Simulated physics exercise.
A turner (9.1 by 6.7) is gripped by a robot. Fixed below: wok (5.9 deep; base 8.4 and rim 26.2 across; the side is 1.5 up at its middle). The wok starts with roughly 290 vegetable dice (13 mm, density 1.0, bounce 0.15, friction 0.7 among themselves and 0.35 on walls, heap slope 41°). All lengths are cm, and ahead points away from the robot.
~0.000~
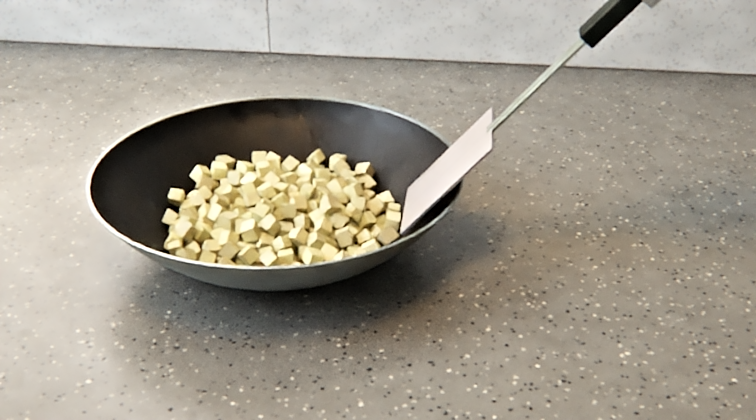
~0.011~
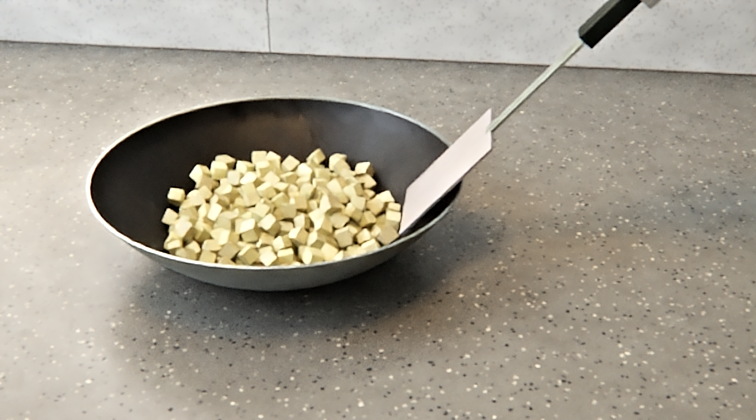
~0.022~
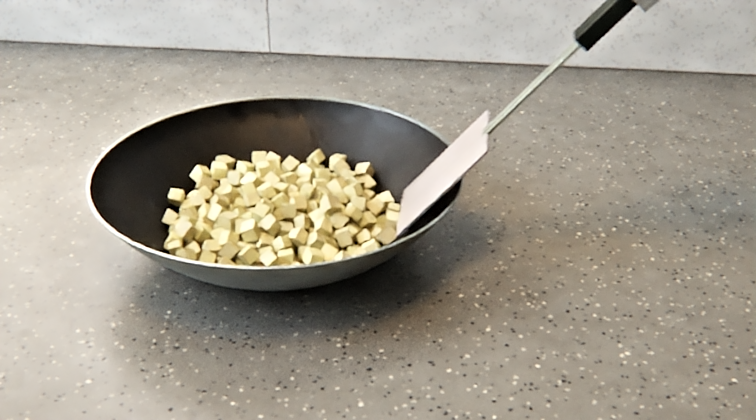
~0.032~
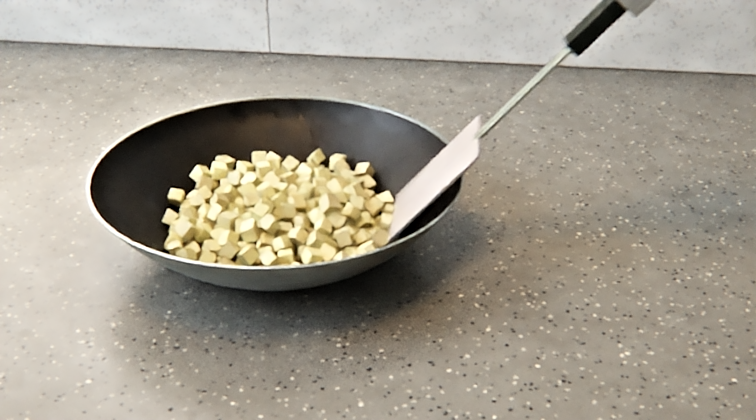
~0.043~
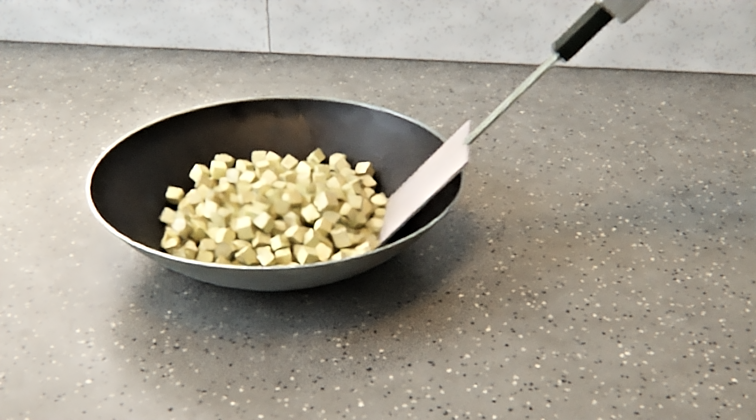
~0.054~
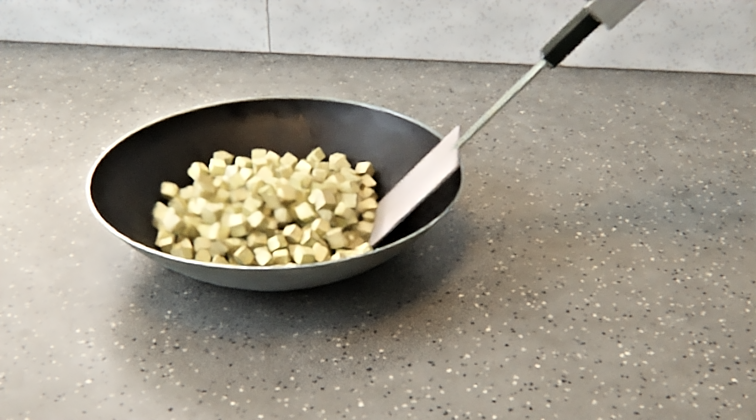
The clip opens on a dark wok of pale diced vegetables on a speckled grey counter, a turner resting against the heap's right side. After barely moving at first, the turner slides a short way left and slightly down, pushing the nearby cubes leftward and shifting the heap a little.
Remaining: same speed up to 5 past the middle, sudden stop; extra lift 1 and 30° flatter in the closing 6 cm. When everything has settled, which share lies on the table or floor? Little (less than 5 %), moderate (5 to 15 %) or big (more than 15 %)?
Share on the table or floor: Moderate (5 to 15 %).
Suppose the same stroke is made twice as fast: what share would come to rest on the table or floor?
Then about 25 per cent.
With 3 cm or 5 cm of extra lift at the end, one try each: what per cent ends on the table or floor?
Some 5 and 5 per cent.
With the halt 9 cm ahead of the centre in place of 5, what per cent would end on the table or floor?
In that case some 35 per cent.
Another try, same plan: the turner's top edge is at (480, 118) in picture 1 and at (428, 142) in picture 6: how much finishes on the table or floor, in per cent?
About 20 per cent.
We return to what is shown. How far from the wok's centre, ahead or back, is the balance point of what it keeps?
Roughly 5.0 cm ahead.
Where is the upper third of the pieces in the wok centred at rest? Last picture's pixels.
Around (153, 174).
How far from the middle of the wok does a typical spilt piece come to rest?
About 18 cm.
After 0.12 s, sloping 50°, highest piece 6 above the table; 289 in the wok.
After 0.18 s, sloping 37°, highest piece 8 above the table; 288 in the wok, 1 on the blade or in flight.
After 0.41 s, sloping 20°, highest piece 7 above the table; 266 in the wok, 20 on the table or floor, 3 on the blade or in flight.
After 1.46 s, sloping 20°, highest piece 7 above the table; 266 in the wok, 23 on the table or floor.
In the end, 266 in the wok, 23 on the table or floor. That is 8 % on the table or floor.
